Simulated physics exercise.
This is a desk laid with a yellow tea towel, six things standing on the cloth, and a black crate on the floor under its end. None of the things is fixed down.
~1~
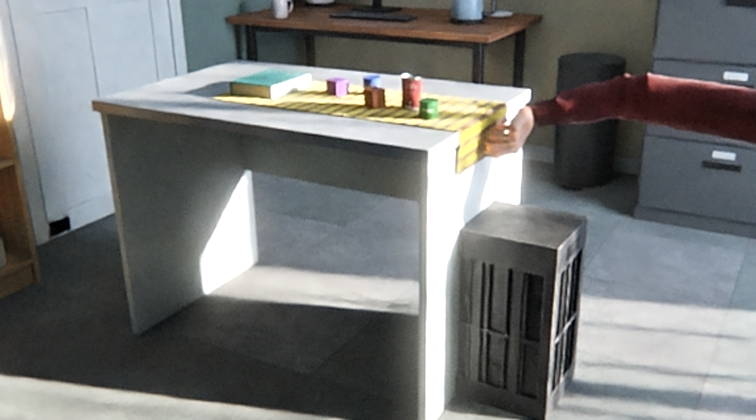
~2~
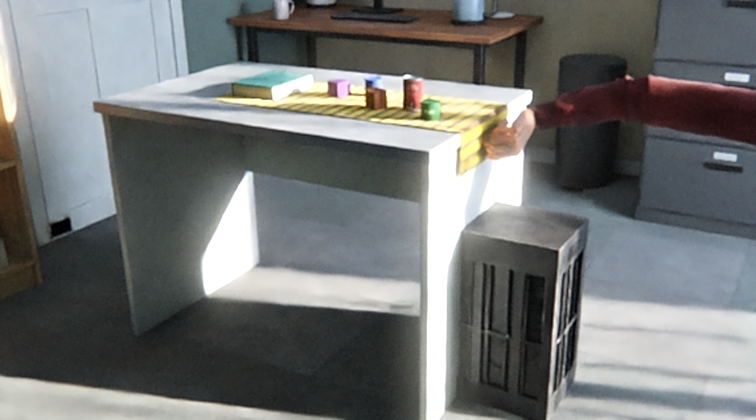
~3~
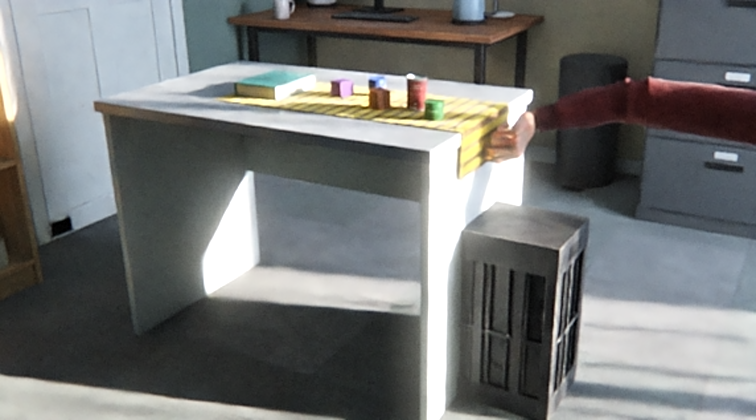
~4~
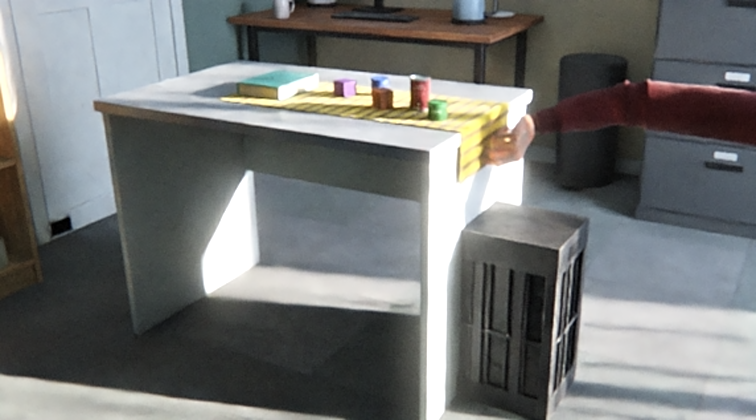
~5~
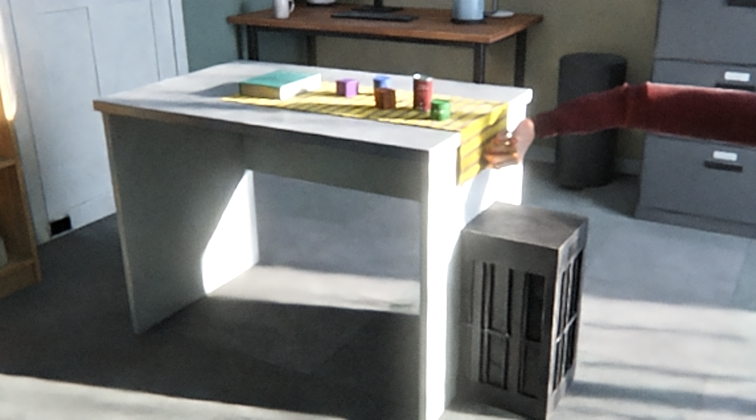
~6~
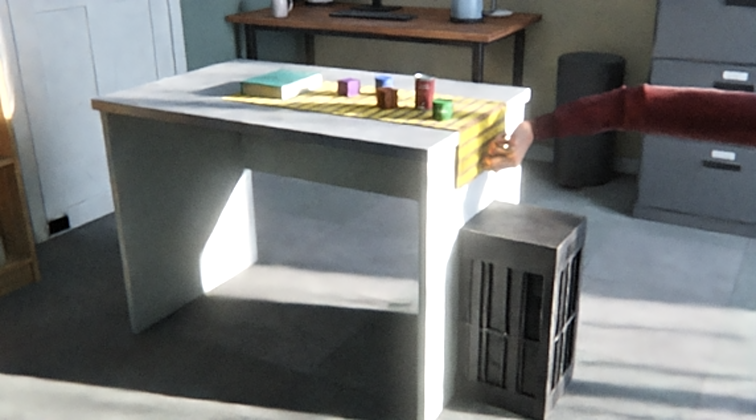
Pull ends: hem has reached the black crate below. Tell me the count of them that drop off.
I expect the number going over to be one.
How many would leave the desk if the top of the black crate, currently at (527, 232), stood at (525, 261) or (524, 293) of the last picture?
It comes to 2 and 3 over the edge.
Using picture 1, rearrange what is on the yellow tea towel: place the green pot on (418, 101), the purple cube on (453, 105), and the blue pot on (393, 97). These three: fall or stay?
The green pot ends up still aboard; the purple cube ends up knocked off; the blue pot ends up still aboard.
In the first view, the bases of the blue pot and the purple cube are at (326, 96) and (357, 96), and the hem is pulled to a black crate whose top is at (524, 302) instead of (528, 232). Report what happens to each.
So the blue pot stays there, and the purple cube stays there.
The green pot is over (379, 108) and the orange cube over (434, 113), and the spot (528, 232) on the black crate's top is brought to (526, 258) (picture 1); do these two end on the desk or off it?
Outcome for the green pot: It stays. Outcome for the orange cube: It is lost.
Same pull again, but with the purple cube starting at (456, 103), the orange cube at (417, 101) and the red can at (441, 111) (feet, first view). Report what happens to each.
The purple cube will end up down, the orange cube will stay where it is, and the red can will end up down.
Soon after, hem near (483, 195); all still up.
After that, hem on the crate; green pot gone.
In the end, hem on the crate; green pot gone. The desk loses one.
